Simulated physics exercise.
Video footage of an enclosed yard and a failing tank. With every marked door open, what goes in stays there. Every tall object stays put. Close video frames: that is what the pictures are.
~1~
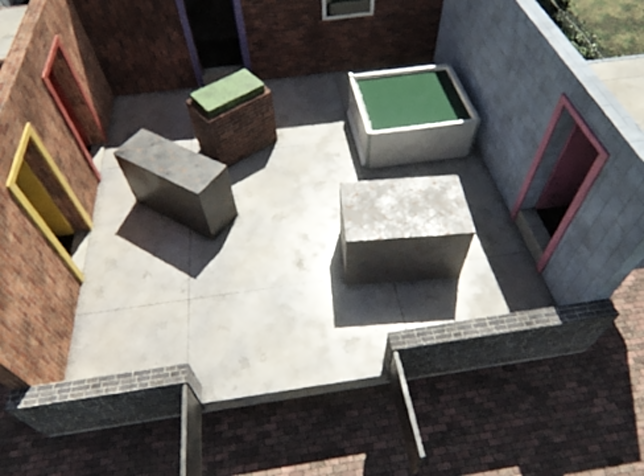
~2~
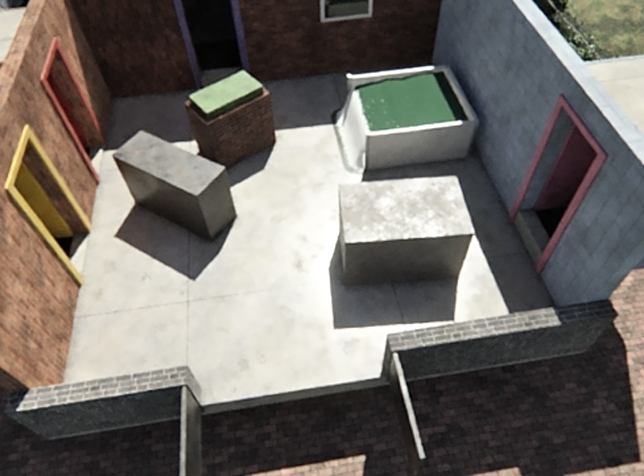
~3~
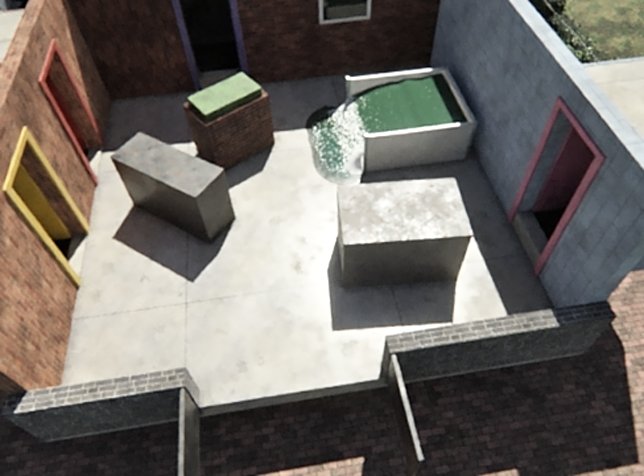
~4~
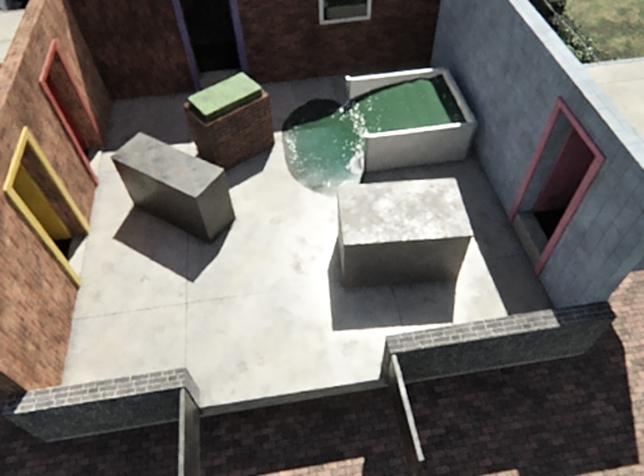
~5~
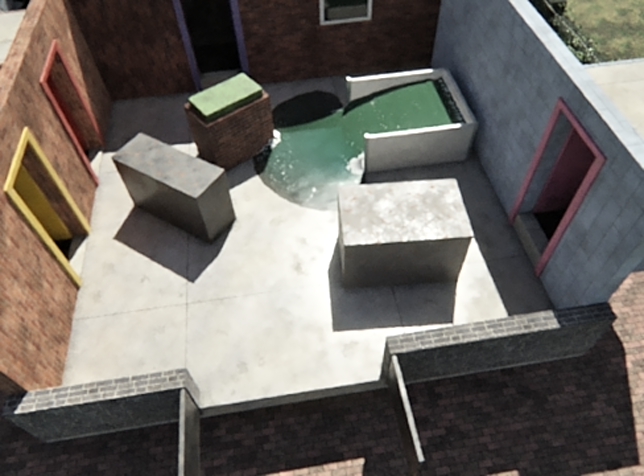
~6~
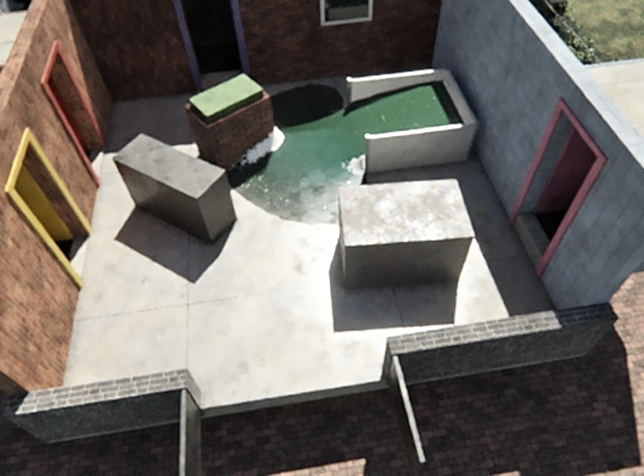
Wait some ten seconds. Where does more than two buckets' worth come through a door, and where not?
Through the yellow door two buckets or less; through the red door more than two buckets; through the pink door two buckets or less; through the blue door two buckets or less.
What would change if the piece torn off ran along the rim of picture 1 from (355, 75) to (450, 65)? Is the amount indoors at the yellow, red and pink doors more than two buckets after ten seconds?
Going door by door: The yellow door stays safe, the red door gets too much, and the pink door stays safe.
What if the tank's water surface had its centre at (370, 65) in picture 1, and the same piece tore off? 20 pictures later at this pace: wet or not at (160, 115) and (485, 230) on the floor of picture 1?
Hit, spared.
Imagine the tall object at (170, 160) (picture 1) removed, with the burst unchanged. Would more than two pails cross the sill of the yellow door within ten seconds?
One by one: The yellow door exceeds it.
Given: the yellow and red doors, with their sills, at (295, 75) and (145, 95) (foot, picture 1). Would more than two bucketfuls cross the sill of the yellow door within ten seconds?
Note: Yellow beats the limit.
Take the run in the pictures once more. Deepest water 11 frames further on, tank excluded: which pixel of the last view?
My pick is (223, 211).
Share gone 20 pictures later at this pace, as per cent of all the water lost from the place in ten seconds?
Close to 10 per cent.
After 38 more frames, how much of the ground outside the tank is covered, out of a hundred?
That works out to some 80 in a hundred.
A moment on, water covers 30 % of the floor; the yellow door not reached, the red door not reached, the pink door not reached, the blue door wet at the sill, nothing in.
Next, water covers 45 % of the floor; the yellow door not reached, the red door wet at the sill, nothing in, the pink door not reached, the blue door under two buckets in.
Then, water covers 60 % of the floor; the yellow door not reached, the red door under two buckets in, the pink door not reached, the blue door under two buckets in.
Later, water covers 80 % of the floor; the yellow door wet at the sill, nothing in, the red door over two buckets in, the pink door not reached, the blue door under two buckets in.
In the end, water covers 90 % of the floor; the yellow door wet at the sill, nothing in, the red door far over two buckets in, the pink door wet at the sill, nothing in, the blue door under two buckets in.
